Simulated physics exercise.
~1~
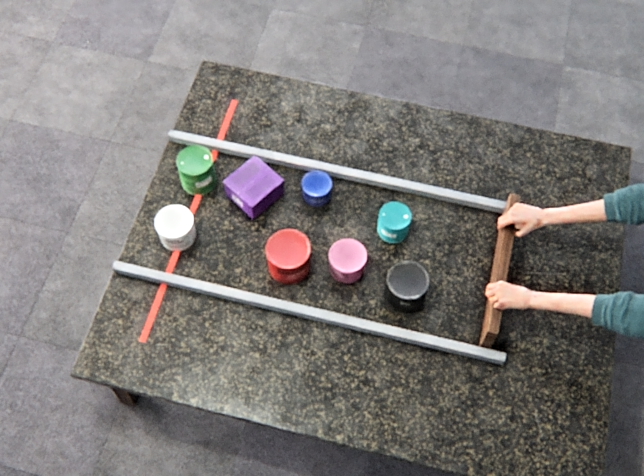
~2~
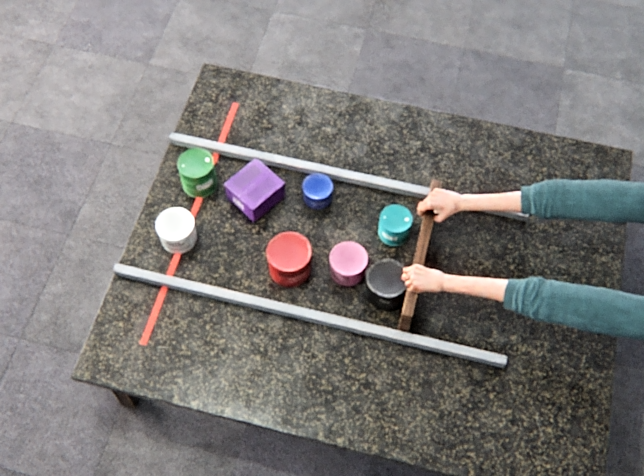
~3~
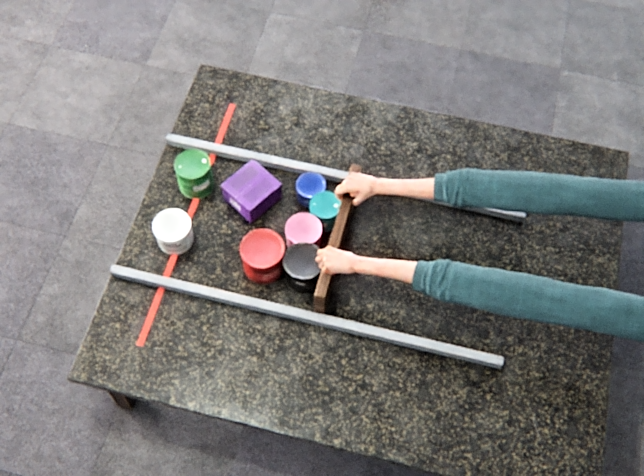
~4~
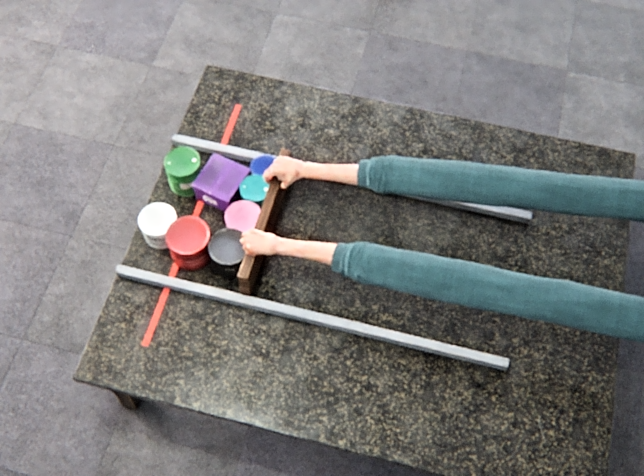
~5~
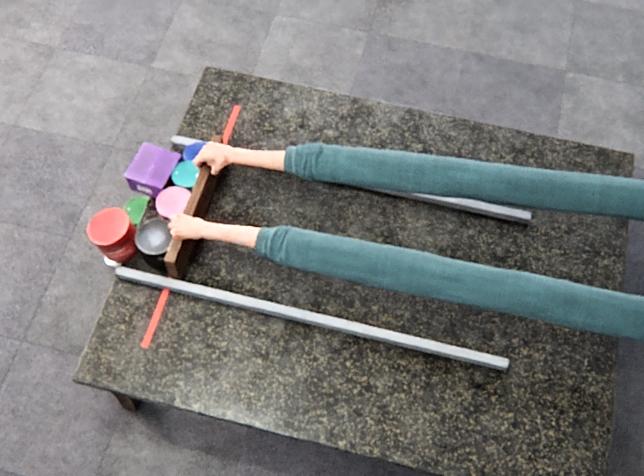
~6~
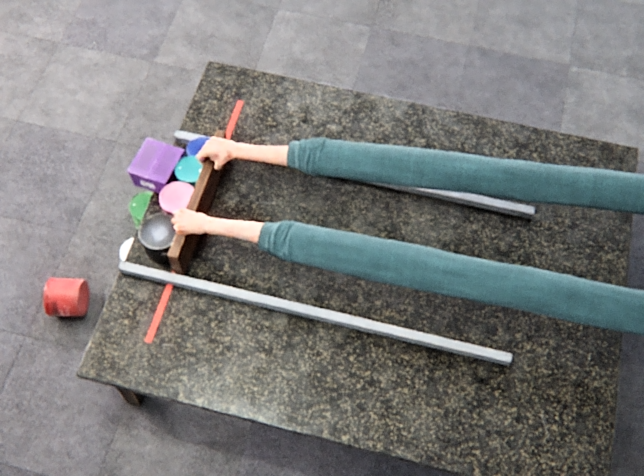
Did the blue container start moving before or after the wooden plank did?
It started moving after the plank. The hands were already sliding the plank left while the blue container stayed where it was, and it only moved later.
Two hands slid a wooden plank left between two rails on a speckled table, bunching up colorful containers and a purple box and pushing them past the red tape, until the red one dropped off the left end and the white and green ones slipped over.
